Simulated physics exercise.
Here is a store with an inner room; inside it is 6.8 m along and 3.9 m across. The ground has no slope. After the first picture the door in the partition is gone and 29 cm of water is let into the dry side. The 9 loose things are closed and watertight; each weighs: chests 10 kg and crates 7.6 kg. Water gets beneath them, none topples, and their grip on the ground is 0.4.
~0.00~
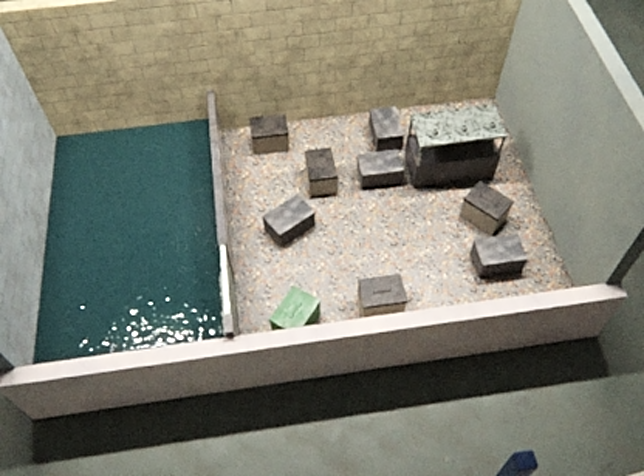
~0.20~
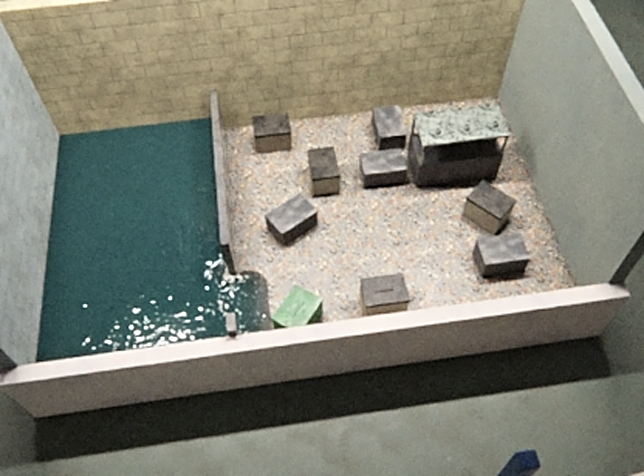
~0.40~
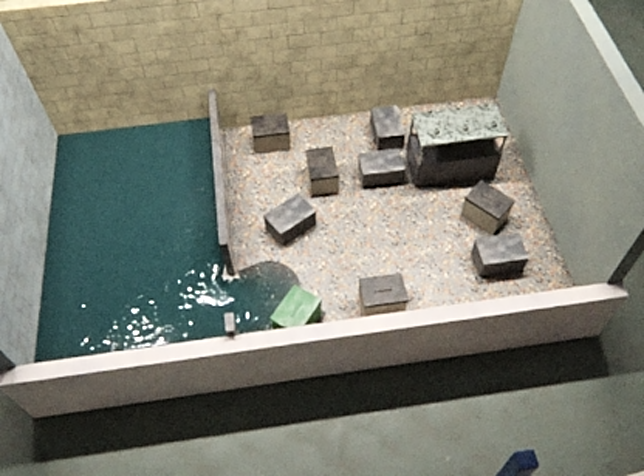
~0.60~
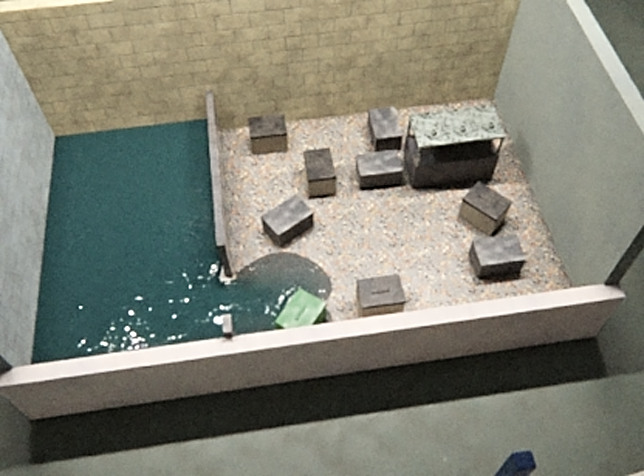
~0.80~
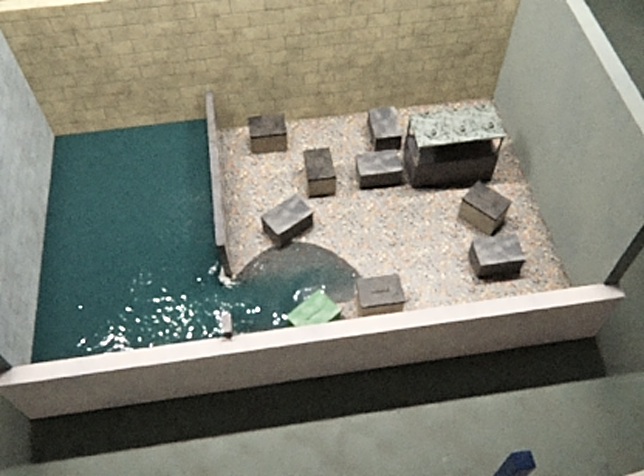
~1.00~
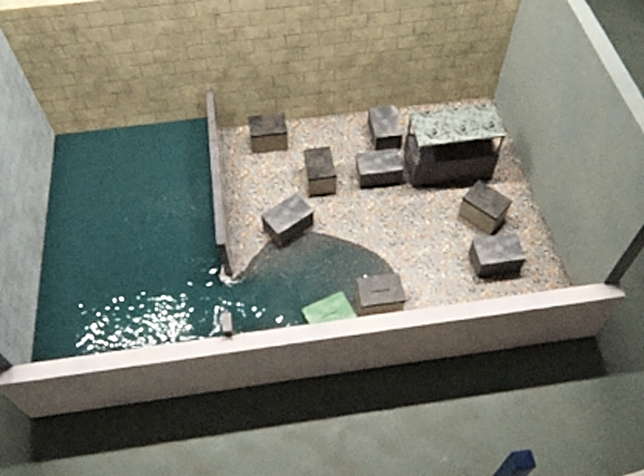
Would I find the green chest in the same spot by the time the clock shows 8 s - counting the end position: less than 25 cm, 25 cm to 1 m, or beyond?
Green chest travels far.
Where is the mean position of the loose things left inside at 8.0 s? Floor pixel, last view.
Around (366, 179).
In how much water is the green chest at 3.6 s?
Roughly 7 cm.
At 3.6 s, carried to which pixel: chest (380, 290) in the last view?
Near (559, 269).
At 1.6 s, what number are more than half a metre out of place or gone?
I count 1.
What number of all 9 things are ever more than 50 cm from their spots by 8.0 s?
I count 6.
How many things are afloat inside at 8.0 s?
6 of them.
After 1.6 s the green chest is near (368, 310), 0.9 m from its start, afloat; 1 afloat.
After 3.6 s the green chest is near (517, 271), 2.8 m from its start, afloat; 4 afloat.
After 5.6 s the green chest is near (516, 249), 2.9 m from its start, afloat; 4 afloat.
After 8.0 s the green chest is near (493, 198), 3.1 m from its start, afloat; 6 afloat.
